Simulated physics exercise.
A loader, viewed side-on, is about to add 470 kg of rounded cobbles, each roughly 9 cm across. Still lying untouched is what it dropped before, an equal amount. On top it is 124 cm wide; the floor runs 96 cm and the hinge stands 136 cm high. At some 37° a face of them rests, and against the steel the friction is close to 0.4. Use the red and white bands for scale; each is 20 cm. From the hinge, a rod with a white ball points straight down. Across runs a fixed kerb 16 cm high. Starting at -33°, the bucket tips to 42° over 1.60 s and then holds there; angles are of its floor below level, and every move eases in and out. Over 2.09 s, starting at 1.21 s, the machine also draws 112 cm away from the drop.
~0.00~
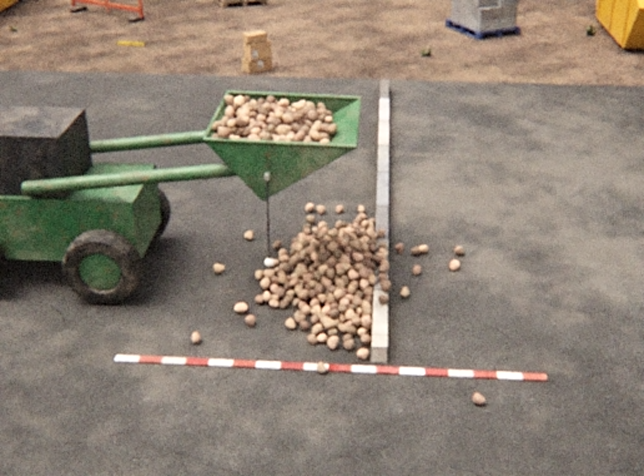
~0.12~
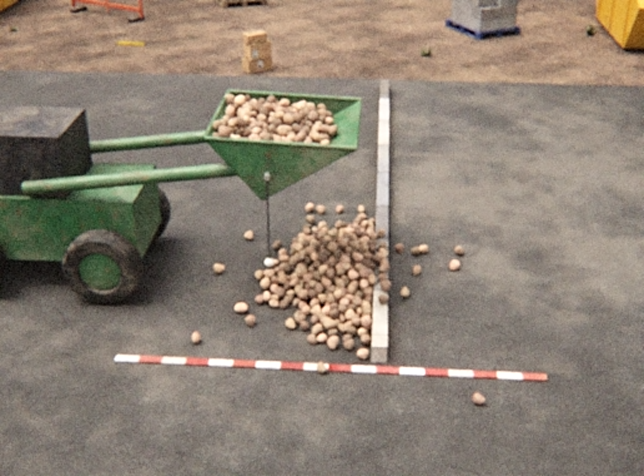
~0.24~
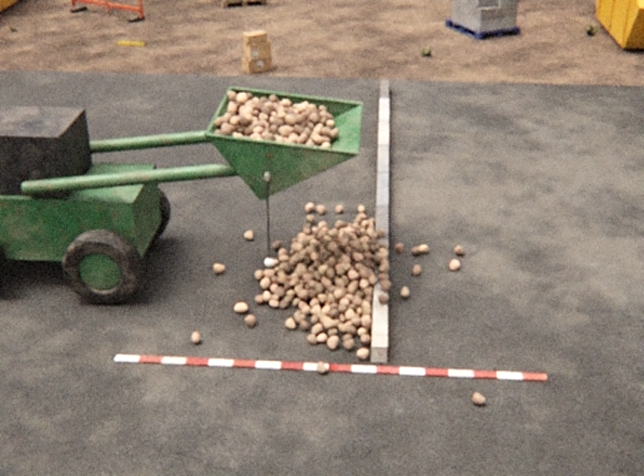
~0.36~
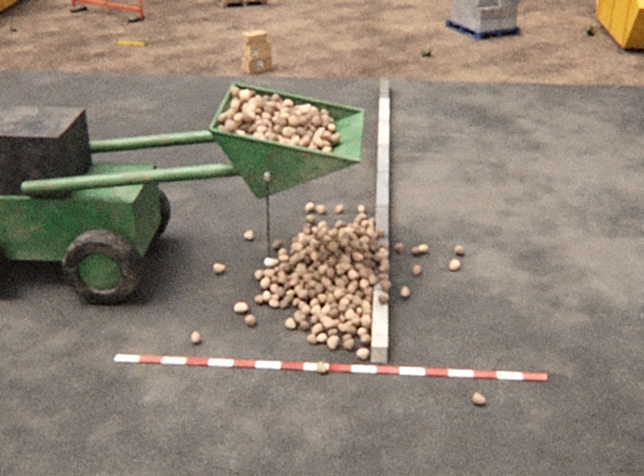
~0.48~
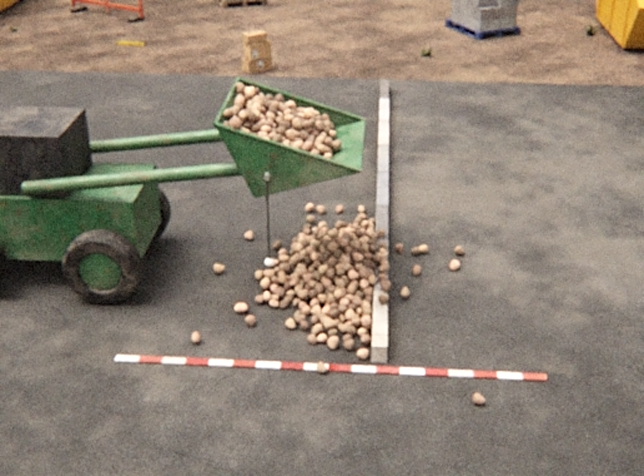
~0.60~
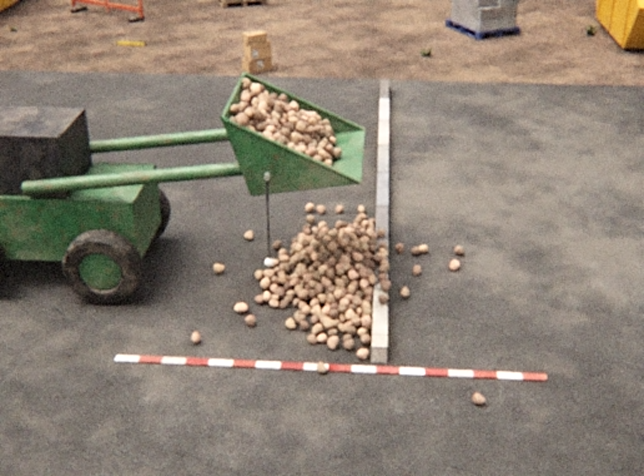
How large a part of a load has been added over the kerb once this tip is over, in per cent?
Around 32 per cent is added.
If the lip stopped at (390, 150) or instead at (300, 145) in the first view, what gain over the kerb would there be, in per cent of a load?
Near 65 in a hundred, then near 0 in a hundred.
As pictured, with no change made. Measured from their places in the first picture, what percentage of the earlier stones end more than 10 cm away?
Roughly 15 % of them.
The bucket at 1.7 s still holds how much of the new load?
Roughly 20 per cent of its load.
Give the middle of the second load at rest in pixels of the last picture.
The middle ends up near (358, 264).
After 1.2 s the floor is at 30°; in per cent of one load, 97 in the bucket, 101 on this side of the kerb, 2 over the kerb; the foremost stones are at (430, 274).
After 1.7 s the floor is at 42°; in per cent of one load, 21 in the bucket, 168 on this side of the kerb, 12 over the kerb; the foremost stones are at (440, 278).
After 3.8 s the floor is at 42°; in per cent of one load, 0 in the bucket, 166 on this side of the kerb, 34 over the kerb; the foremost stones are at (510, 285).
After 6.5 s the floor is at 42°; in per cent of one load, 0 in the bucket, 166 on this side of the kerb, 34 over the kerb; the foremost stones are at (510, 285). Net gain over the kerb, 32.
